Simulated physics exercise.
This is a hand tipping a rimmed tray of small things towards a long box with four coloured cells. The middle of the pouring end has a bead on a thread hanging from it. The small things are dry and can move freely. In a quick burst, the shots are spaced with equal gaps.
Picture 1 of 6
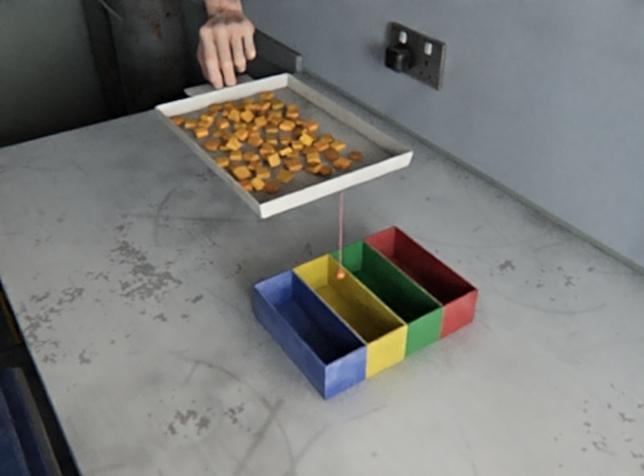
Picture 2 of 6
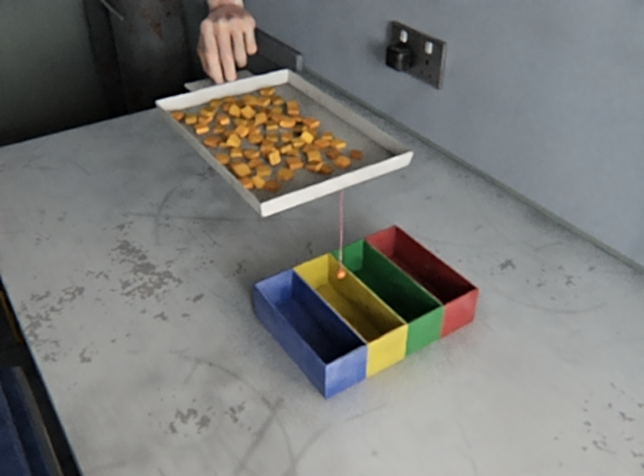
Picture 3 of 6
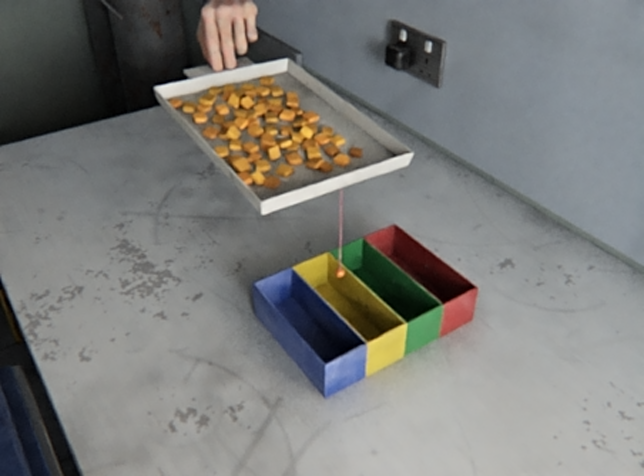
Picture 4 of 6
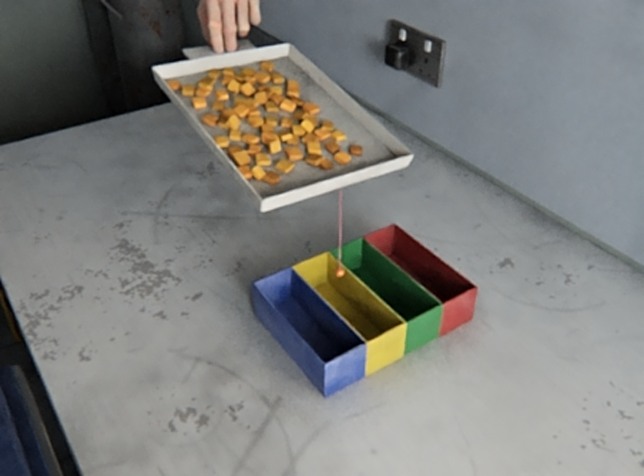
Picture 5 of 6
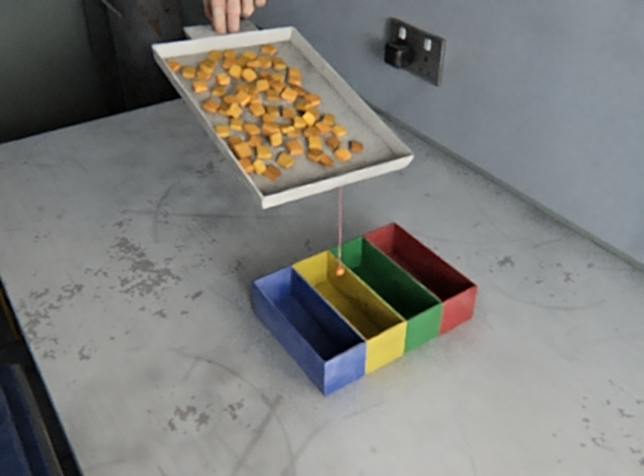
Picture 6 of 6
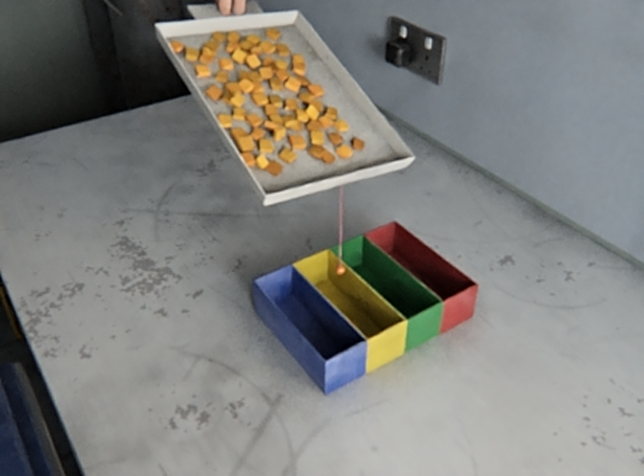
On a scuffed grey table, a hand held a rimmed tray of small orange-brown pieces above a box with blue, yellow, green and red cells, then gradually raised the tray's back end, tilting it steeper.
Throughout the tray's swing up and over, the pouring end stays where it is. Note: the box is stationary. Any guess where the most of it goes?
I'd say the green cell.
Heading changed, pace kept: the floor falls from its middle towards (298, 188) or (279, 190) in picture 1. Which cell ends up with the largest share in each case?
First: The blue cell. Second: That blue cell.
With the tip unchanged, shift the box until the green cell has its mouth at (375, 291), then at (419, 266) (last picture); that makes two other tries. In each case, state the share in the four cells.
Close to 90 %, followed by close to 100 %.
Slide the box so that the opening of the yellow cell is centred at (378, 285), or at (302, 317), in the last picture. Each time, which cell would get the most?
Green, then the red cell.
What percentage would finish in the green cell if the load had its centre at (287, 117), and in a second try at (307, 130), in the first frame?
You'd get near 40 percent first and near 40 percent next.
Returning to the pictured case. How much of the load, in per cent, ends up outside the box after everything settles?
10 %.
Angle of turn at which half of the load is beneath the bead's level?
Angle: Approx. 110 degrees.
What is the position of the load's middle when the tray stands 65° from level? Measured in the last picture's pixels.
The load is centred about (359, 142).
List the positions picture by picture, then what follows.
The first picture shows corners of the pouring end (261, 203) and (409, 151), level; middle of the load (270, 140), small crackers; bead on its thread (340, 275); blue cell (346, 369); yellow cell (386, 349); green cell (424, 329); red cell (459, 311).
The second picture shows corners of the pouring end (262, 202) and (410, 151), level; middle of the load (270, 138).
The third picture shows corners of the pouring end (262, 200) and (410, 151), tipped barely, lowest at the right corner; middle of the load (270, 131).
The fourth picture shows corners of the pouring end (263, 198) and (410, 153), tipped a little, lowest at the right corner; middle of the load (270, 121).
The fifth picture shows corners of the pouring end (265, 196) and (411, 155), tipped clearly, lowest at the right corner; middle of the load (272, 111).
The sixth picture shows corners of the pouring end (267, 194) and (412, 156), tipped clearly, lowest at the right corner; middle of the load (275, 101); blue cell (346, 364); yellow cell (386, 344); green cell (424, 324); red cell (459, 306).
Just after the last frame, tray tipped steeply; almost all on the tray; just a few falling or outside the box.
A moment on, tray tipped past a quarter turn; roughly half on the tray; roughly a quarter in the green cell; about a tenth in the red cell; just a few in the yellow cell; roughly a quarter falling or outside the box.
Further on, tray tipped past a quarter turn; roughly half in the green cell; roughly a third in the red cell; about a tenth in the yellow cell; just a few in the blue cell; about a tenth falling or outside the box.
When it is over, tray tipped past a quarter turn; roughly half in the green cell; roughly a third in the red cell; about a tenth in the yellow cell; just a few in the blue cell; about a tenth outside the box.
